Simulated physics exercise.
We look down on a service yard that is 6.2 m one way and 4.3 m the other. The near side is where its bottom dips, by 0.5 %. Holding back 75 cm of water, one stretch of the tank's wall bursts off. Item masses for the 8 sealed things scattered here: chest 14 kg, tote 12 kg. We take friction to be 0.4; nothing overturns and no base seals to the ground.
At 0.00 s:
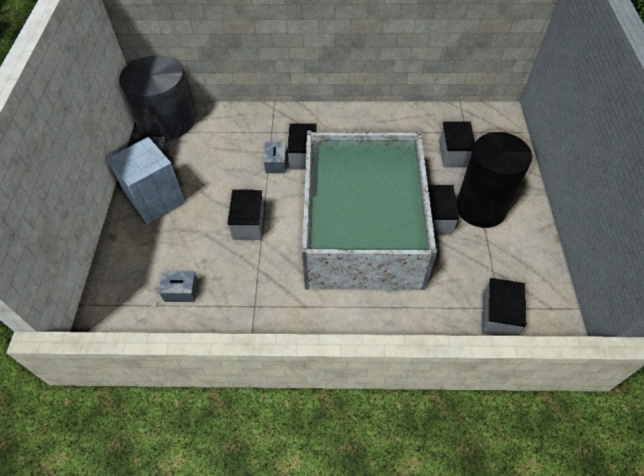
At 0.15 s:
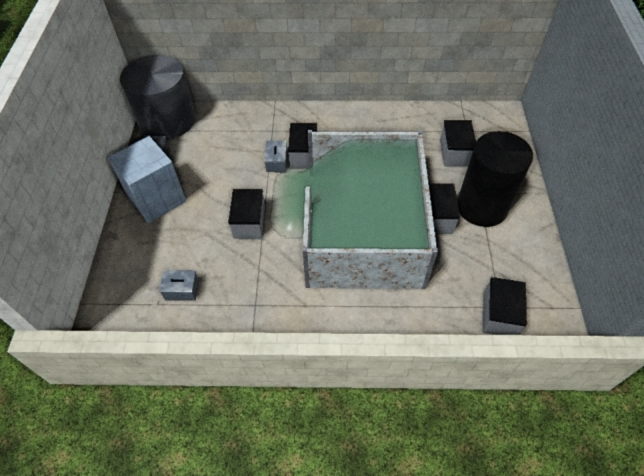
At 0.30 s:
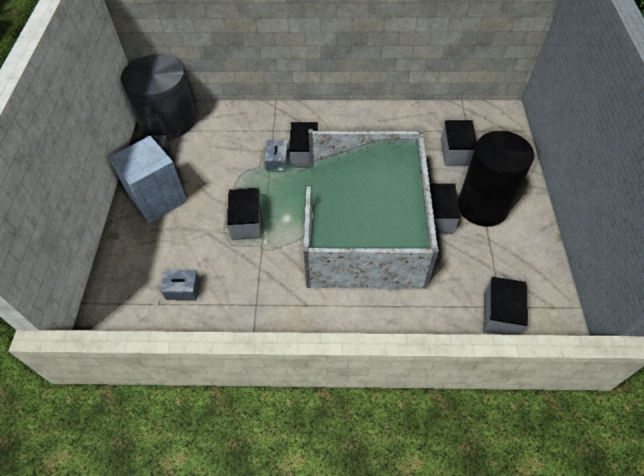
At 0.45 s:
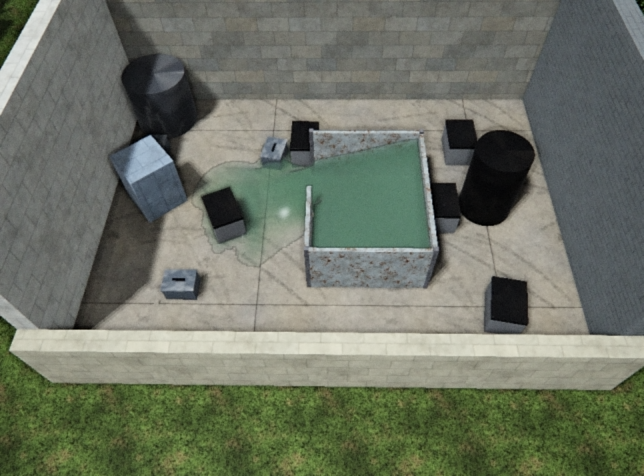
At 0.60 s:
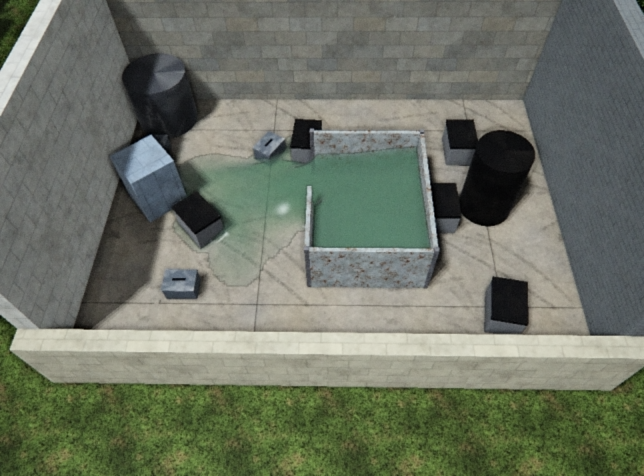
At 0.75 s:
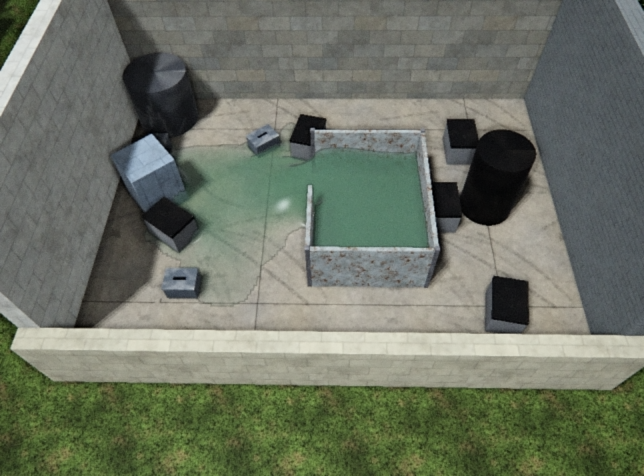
Green water pours through a gap in the left side of a speckled stone tank in a walled yard, seen from above. Black-topped boxes and dark cylinders stand around the tank, with small grey boxes and a tilted blue-grey block to the left. The water spreads left, pushing a black-topped box toward the block and shifting a small grey box, while the camera stays still.
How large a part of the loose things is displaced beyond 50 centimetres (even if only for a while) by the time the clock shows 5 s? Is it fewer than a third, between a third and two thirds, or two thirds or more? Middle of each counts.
Between a third and two thirds.
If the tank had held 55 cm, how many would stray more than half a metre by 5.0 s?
You'd get 3 in that case.
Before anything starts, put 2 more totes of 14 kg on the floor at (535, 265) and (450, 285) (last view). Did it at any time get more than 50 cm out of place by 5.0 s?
Outcome: Stays within first, stays within second.
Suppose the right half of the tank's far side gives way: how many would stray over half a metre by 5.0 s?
That gives 1 of them.
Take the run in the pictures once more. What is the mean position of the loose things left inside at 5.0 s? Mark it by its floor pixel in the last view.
Centred roughly on (368, 210).
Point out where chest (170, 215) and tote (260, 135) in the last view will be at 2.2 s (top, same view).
Near (112, 306) and (241, 92).
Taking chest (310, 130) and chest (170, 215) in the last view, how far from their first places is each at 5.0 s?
20 cm and 300 cm.
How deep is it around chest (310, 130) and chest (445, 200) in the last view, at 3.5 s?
Close to 3 and 0 centimetres.
After 1.1 s 2 of 8 are over 50 cm from their spots; 0 afloat.
After 2.2 s 2 of 8 are over 50 cm from their spots; 2 afloat.
After 3.5 s 3 of 8 are over 50 cm from their spots; 2 afloat.
After 5.0 s 5 of 8 are over 50 cm from their spots, and 5 have been at some point; 1 afloat.
